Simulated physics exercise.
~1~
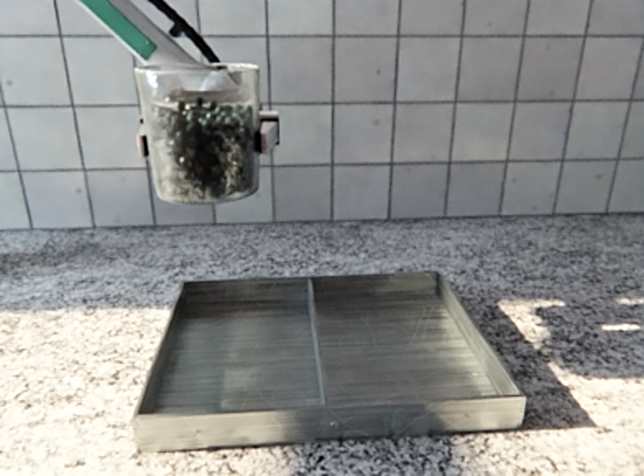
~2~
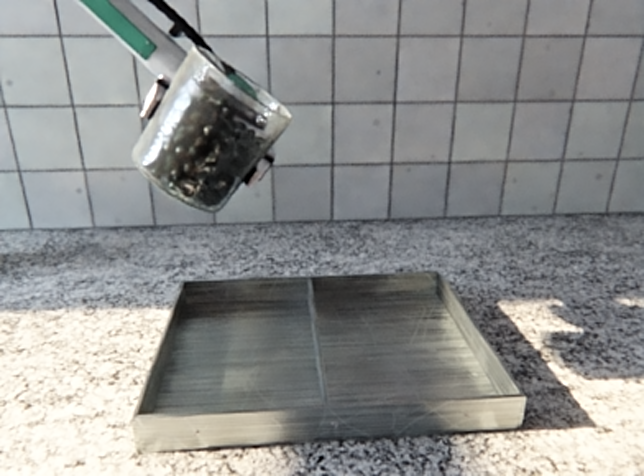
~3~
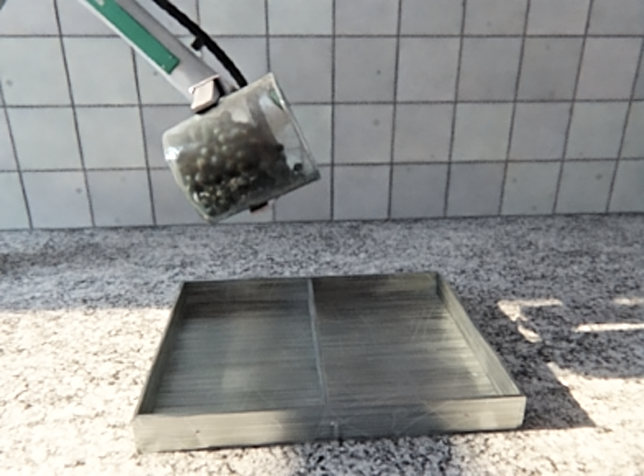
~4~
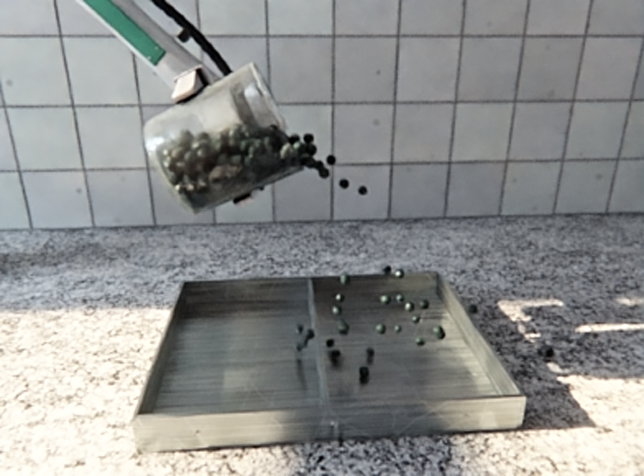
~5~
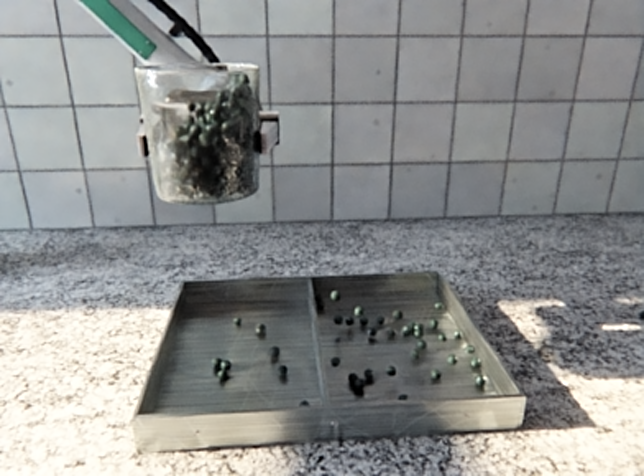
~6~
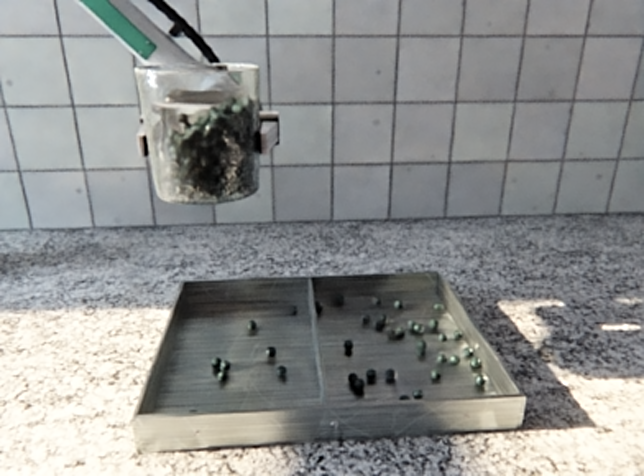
A robotic arm with a green stripe reaches in from the upper left, holding a clear tumbler of dark green beads above a speckled stone counter, seen from slightly above against a grey tiled wall. Below sits a shallow grey metal tray, split in two by a low cross wall. The arm tips the tumbler to the right until it lies nearly on its side. Beads spill over its rim, scattering and bouncing into the tray. The tumbler then swings back upright, still mostly full, while a few dozen beads settle, more in the right part than the left.
